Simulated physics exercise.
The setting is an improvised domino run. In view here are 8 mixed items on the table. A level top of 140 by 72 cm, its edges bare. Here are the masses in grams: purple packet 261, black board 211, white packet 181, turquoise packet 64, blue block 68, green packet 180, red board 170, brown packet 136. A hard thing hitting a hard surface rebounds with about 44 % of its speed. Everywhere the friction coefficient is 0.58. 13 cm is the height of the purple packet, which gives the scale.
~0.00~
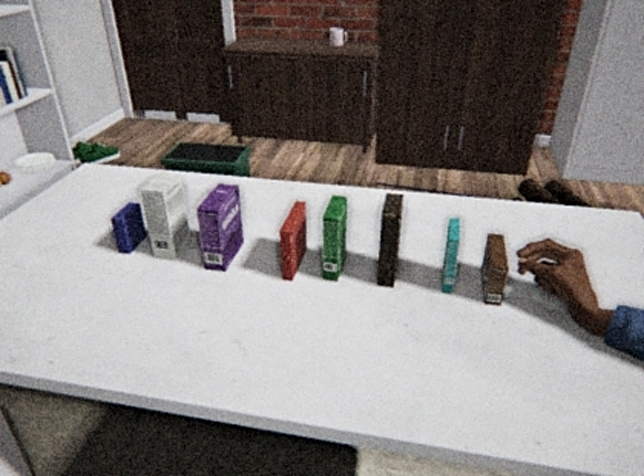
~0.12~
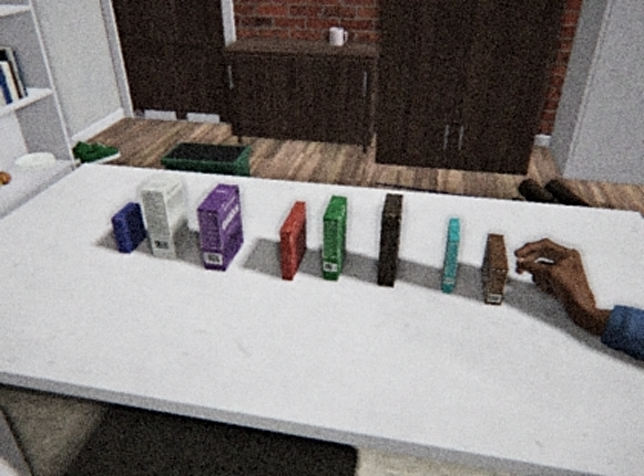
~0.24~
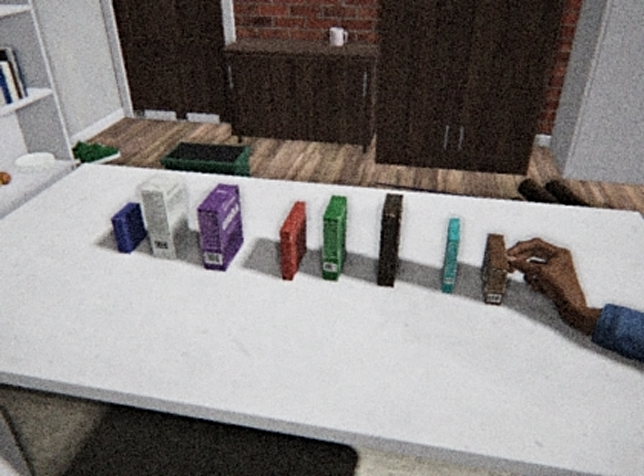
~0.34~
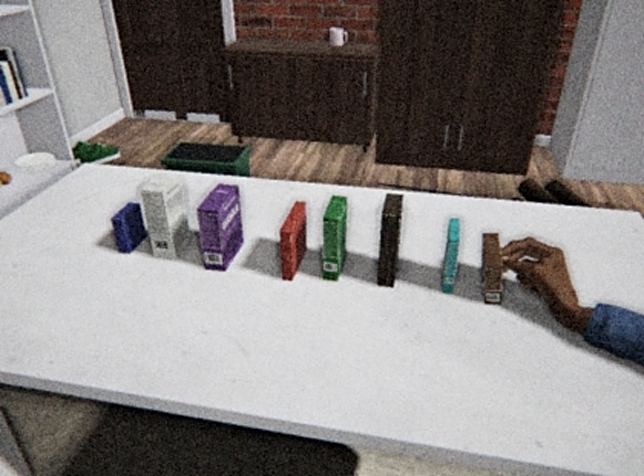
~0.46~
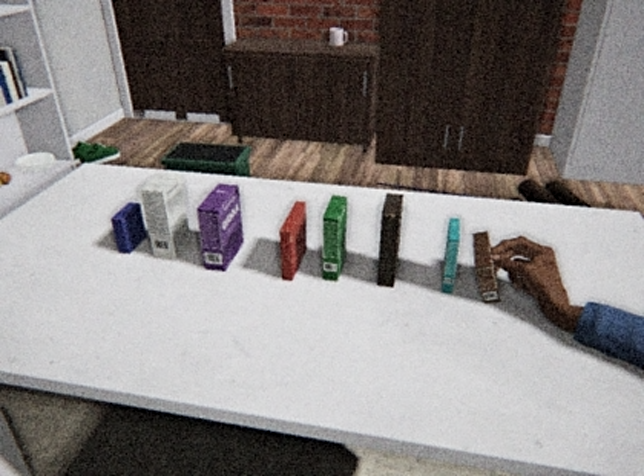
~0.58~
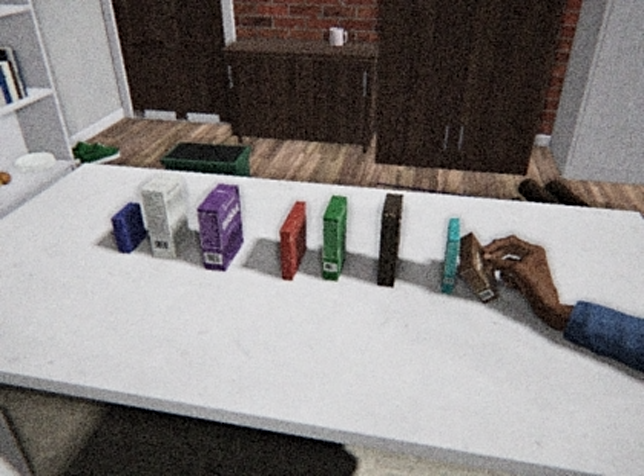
A hand in a blue sleeve is at the right of a white table, seen from slightly above in a room with dark cabinets and brick. Spaced in a row from left stand blue, white, purple, red, green, black, turquoise and brown box-like items. The hand moves left to the brown packet and pushes it, tilting it leftward toward the turquoise one, while the others and the camera stay still.
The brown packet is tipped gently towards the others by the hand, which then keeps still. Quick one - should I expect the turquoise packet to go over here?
Yes, it will go over.
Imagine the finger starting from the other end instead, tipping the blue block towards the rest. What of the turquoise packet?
As for the turquoise packet, it remains erect.
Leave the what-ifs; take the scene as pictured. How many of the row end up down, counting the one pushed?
That adds up to 5.
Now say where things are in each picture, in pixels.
Turquoise packet (451, 256); purple packet (222, 227), in the first picture.
White packet (167, 217); green packet (335, 239), in the second picture.
Red board (294, 240); purple packet (222, 227), in the third picture.
Brown packet 7° over; black board (390, 241); white packet (167, 217), in the fourth picture.
Brown packet 20° over; green packet (335, 239); red board (294, 240), in the fifth picture.
Brown packet 39° over; turquoise packet (451, 256); purple packet (222, 227), in the sixth picture.
Around 0.88 s, brown packet 75° over; turquoise packet at 61° to upright near (416, 262); black board at 18° to upright.
Around 1.28 s, brown packet 76° over; turquoise packet on its side near (411, 267); black board at 66° to upright; green packet at 58° to upright.
Around 1.38 s, brown packet 77° over; turquoise packet on its side near (407, 273); black board at 72° to upright; green packet at 69° to upright.
Around 2.28 s, brown packet 76° over; turquoise packet on its side near (407, 273); black board at 72° to upright; green packet at 71° to upright.
Finally (3.7 s), on their side or leaning hard on the table, black board, turquoise packet, green packet and red board; the other 2 still in place (within 5 cm). Final places as that camera would see them, turquoise packet near (406, 273).
